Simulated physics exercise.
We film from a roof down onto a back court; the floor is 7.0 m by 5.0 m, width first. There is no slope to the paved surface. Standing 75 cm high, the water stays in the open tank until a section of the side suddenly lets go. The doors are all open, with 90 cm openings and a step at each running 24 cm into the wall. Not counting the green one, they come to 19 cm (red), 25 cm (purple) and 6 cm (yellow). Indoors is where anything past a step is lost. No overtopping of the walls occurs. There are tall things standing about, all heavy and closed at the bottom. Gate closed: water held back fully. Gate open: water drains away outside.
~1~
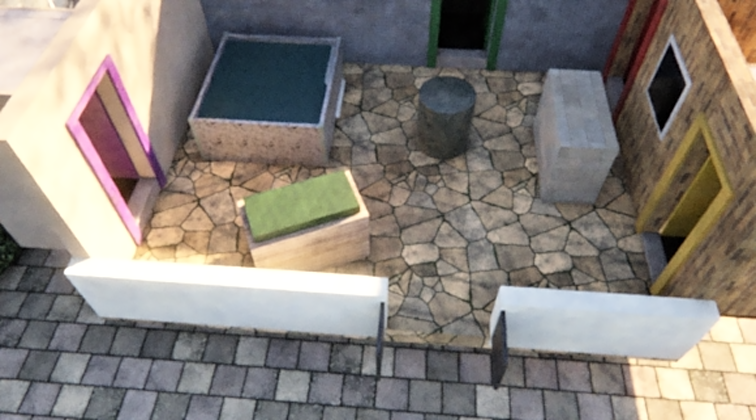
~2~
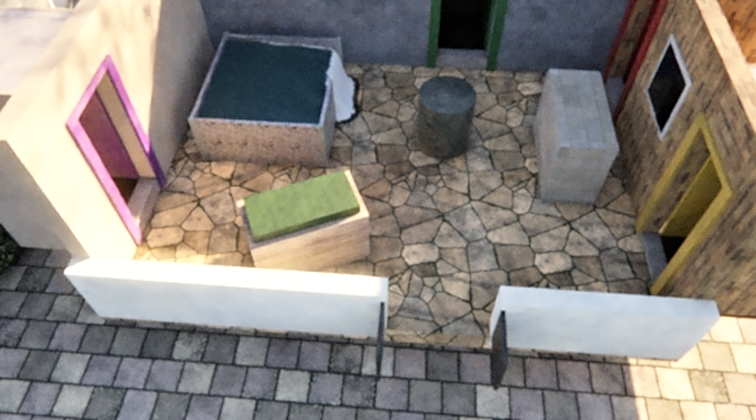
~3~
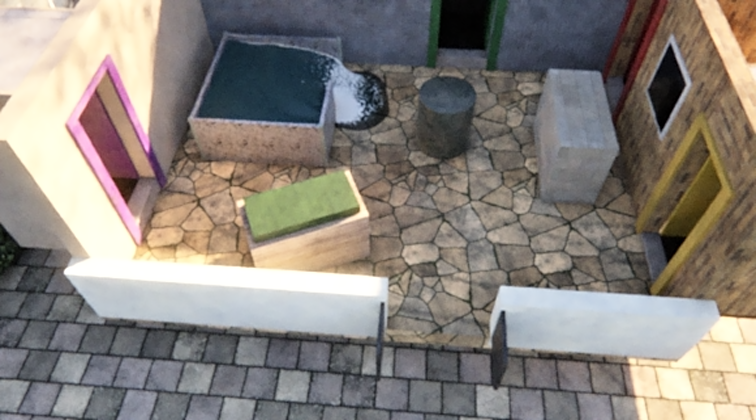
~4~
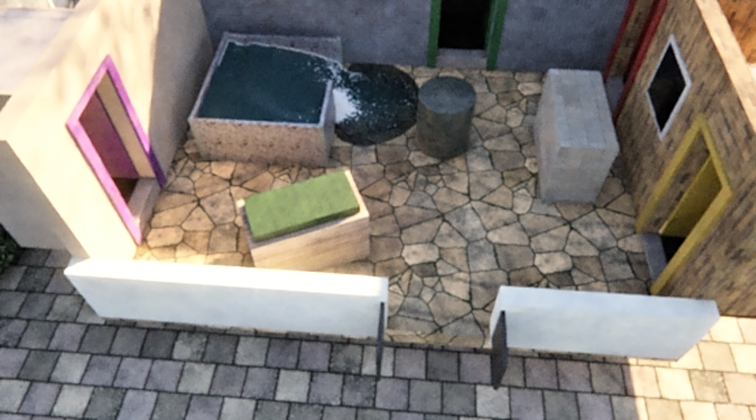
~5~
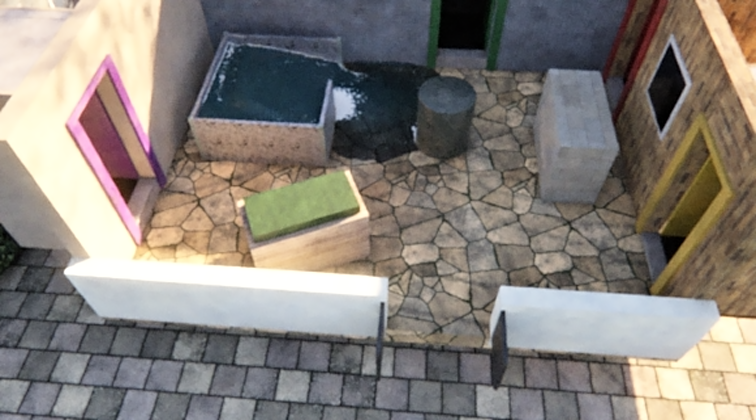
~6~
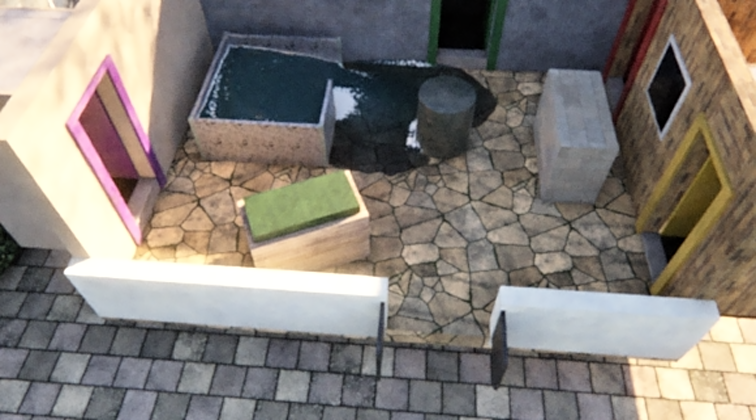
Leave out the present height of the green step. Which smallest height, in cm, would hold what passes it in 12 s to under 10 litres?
It would have to be roughly 14.5 cm high.
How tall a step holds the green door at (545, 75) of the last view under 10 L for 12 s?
Roughly 21 cm.
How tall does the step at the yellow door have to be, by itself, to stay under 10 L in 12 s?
Yellow: 9.0 cm.
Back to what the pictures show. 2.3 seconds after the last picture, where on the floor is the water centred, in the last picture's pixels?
It lies near (382, 120) in the last picture.
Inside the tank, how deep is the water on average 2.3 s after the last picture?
On average, around 33 cm.
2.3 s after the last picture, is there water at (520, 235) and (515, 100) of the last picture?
Note: Point one reached; point two reached.
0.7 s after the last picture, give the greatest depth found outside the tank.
I'd estimate roughly 40 cm.
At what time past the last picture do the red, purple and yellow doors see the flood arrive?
Door red 0.6 s / door purple 5.5 s / door yellow 2.4 s.
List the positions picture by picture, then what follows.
The first frame shows the open tank at (271, 81) is whole and still, 75 cm deep; the green door at (467, 19) is dry.
In the second frame, the front is at (354, 116), 0.3 m from the gap at (335, 85); 0.3 m2 of floor is wet, 75 cm left at the back.
In the third frame, the front is at (383, 115), 0.8 m from the gap at (335, 88); 0.9 m2 of floor is wet, 75 cm left at the back.
In the fourth frame, the front is at a hidden place, 1.4 m from the gap at (335, 89); 2.2 m2 of floor is wet, 74 cm left at the back.
In the fifth frame, water pours out at (335, 89) and has run 2.0 m, to a hidden place; about 6 cm deep outside, 68 cm at the back.
In the sixth frame, water pours out at (335, 88) and has run 2.6 m, to (490, 106); about 6 cm deep outside, 63 cm at the back; 0.1 m in a straight line remain to the green door at (467, 19).
Then, 0.7 s after the last picture water covers 30 % of the floor, deepest (40 cm) near (347, 94); 20 cm at the green door, 0 litres in over its 23 cm step.
Then, 2.3 s after the last picture water covers 55 % of the floor, deepest (36 cm) near (600, 99); 13 cm at the green door, 0 litres in over its 23 cm step.
Then, 11.3 s after the last picture water covers 95 % of the floor, deepest (11 cm) near (626, 216); 8 cm at the green door, 0 litres in over its 23 cm step.
At the green door as built, the water peaked near 20 cm, 0.7 s after the last picture.
With a step of 13 cm, 18 litres would have come in within the 12 s; with 17.5 cm, 3 litres. So under 10 litres takes about 14.5 cm.
